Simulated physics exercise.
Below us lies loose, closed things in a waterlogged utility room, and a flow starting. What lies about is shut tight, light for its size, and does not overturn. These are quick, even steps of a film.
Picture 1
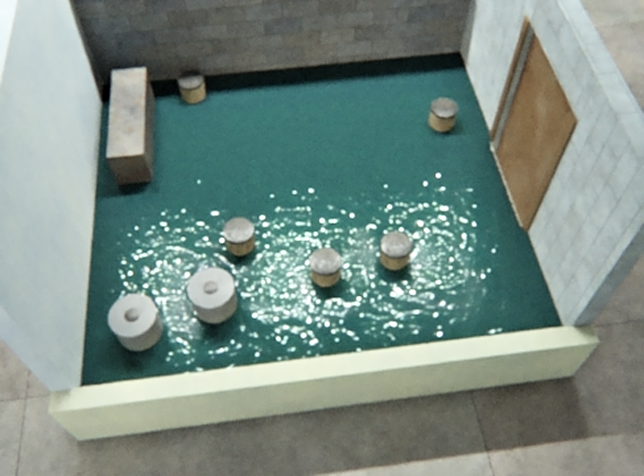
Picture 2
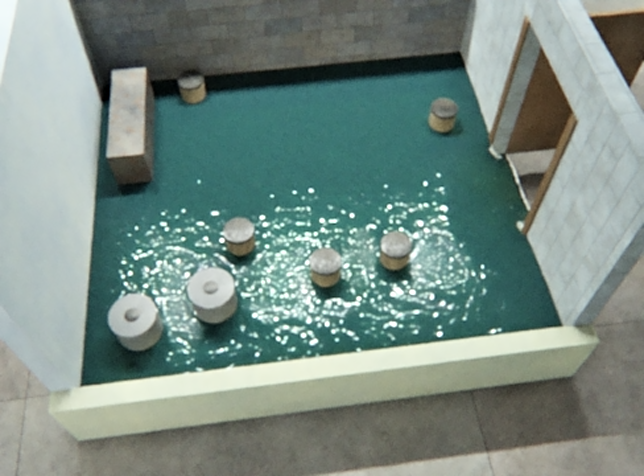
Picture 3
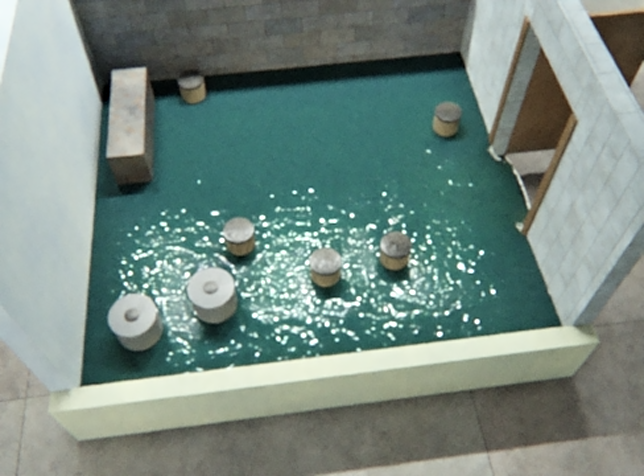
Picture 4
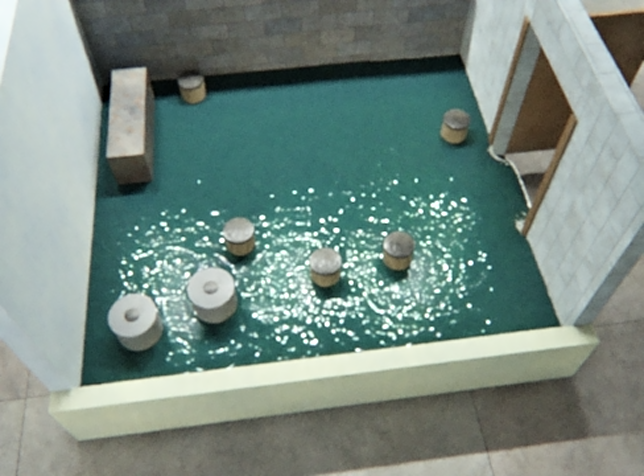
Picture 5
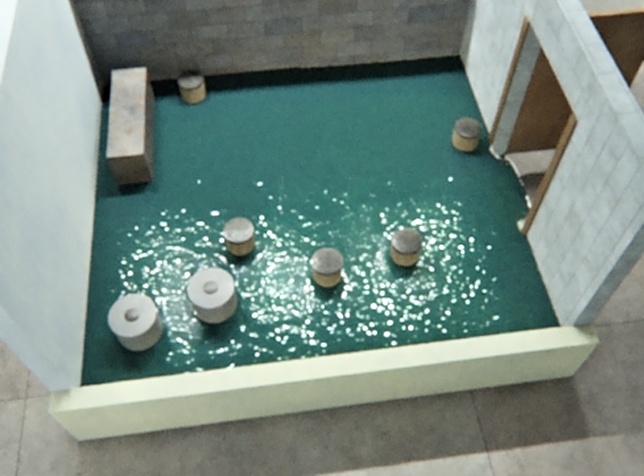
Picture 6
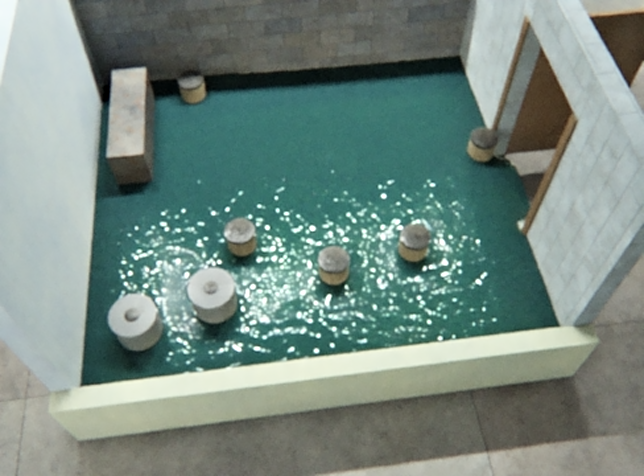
A small wooden door opens at right, then several floating pails drift slowly toward the right.
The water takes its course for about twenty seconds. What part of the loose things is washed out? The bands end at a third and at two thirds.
That comes to one to two thirds.
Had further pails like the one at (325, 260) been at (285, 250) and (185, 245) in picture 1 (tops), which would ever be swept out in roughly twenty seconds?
One after the other: Gone, left behind.
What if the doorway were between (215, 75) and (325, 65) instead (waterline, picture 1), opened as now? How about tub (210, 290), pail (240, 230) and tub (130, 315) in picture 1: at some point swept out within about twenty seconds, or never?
In that order: Still in, out, left behind.
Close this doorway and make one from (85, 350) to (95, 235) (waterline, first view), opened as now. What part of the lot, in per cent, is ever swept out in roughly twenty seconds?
Roughly 70 per cent.
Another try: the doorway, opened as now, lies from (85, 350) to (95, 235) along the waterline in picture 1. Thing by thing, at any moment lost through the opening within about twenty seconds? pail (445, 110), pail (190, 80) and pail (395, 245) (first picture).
In that order: Inside, still in, carried outside.
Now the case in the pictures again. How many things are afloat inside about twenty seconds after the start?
I count 3.
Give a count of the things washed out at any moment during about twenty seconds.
It comes to 4.
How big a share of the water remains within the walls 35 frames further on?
I make it 50 per cent.
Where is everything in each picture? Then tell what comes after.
In the first frame, a pail at (444, 108), afloat; a pail at (396, 245), afloat; 0 of 7 have shifted.
In the second frame, a pail at (445, 108) floats; a pail at (396, 245), afloat; 0 of 7 have shifted.
In the third frame, a pail at (449, 112), afloat, close to its start; a pail at (396, 245) floats; 1 of 7 have shifted.
In the fourth frame, a pail at (457, 119), afloat, close to its start; a pail at (399, 244), afloat, close to its start; 1 of 7 have shifted.
In the fifth frame, a pail at (469, 127), afloat, a stride from its start; a pail at (407, 241), afloat, close to its start; 2 of 7 have shifted.
In the sixth frame, a pail at (485, 137) floats, a stride from its start; a pail at (416, 236) floats, close to its start; 3 of 7 have shifted.
A moment on, 1 of 7 are out; 6 afloat.
Next, 2 of 7 are out; 5 afloat.
Later, 3 of 7 are out; 4 afloat.
In the end, 4 of 7 are out; 3 afloat.
